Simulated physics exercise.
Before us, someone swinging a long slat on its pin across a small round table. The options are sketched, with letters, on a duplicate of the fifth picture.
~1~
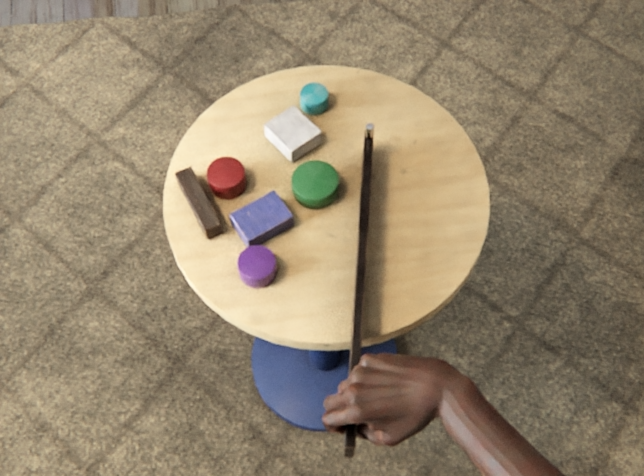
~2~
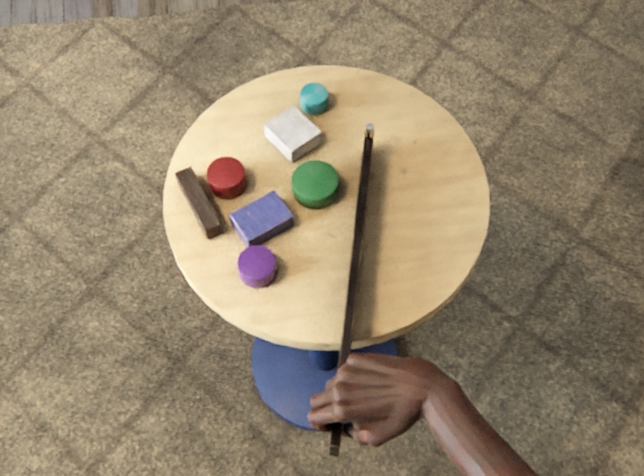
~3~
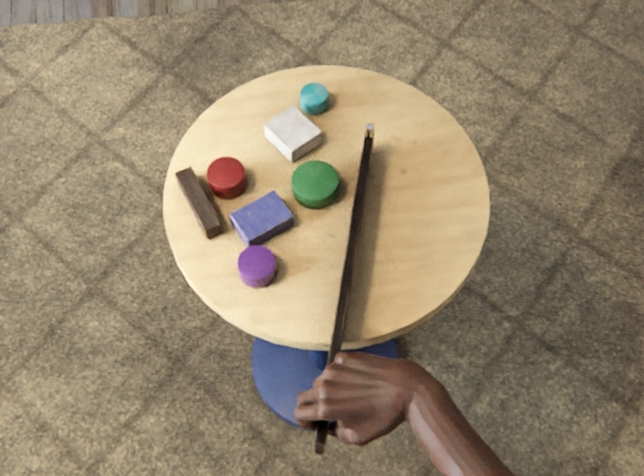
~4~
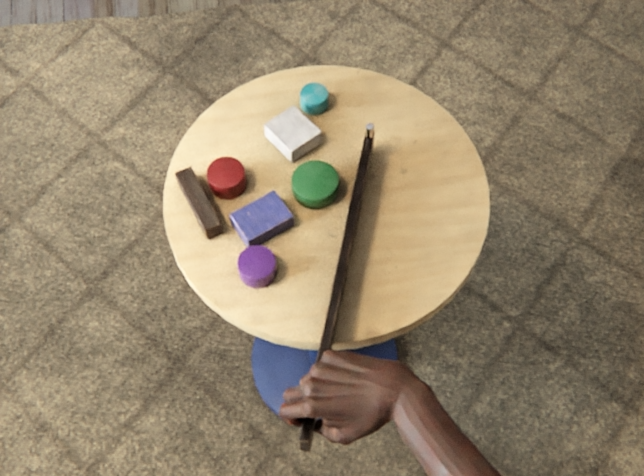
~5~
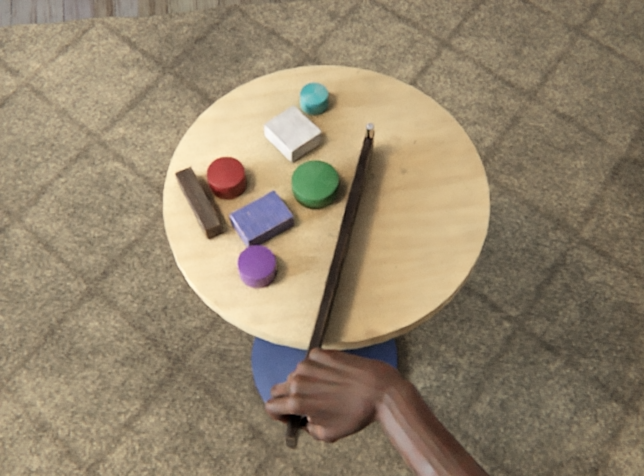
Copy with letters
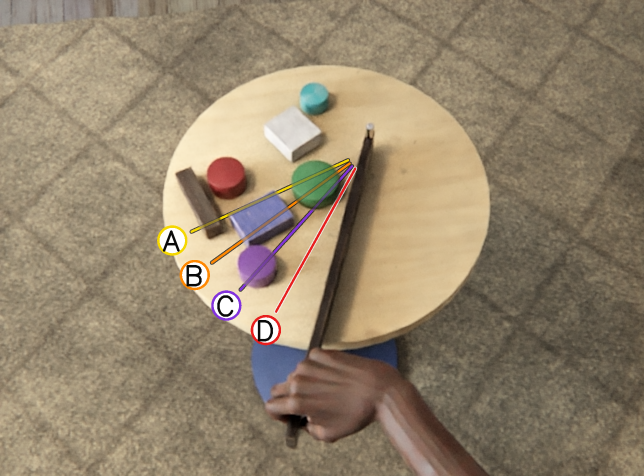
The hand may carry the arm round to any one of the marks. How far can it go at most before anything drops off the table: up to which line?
It should halt at A.
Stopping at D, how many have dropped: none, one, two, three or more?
By then, none.
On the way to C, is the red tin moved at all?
By then, no.
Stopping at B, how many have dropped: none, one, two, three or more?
The count is none.
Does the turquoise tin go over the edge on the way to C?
By then, no.
On the marked copy, A at (272, 195); B at (283, 211); C at (299, 225); D at (317, 236).
Taking A. A third of the way, arm (313, 215); green tin (312, 183); black bar (199, 203).
Two thirds of the way, arm (287, 196); black bar (191, 194); purple tin (213, 236).
When it is over, arm (274, 179); black bar (173, 165); purple tin (192, 208); nothing has fallen.
As for the rest, B is safe but short; C is safe but short; D is safe but short.
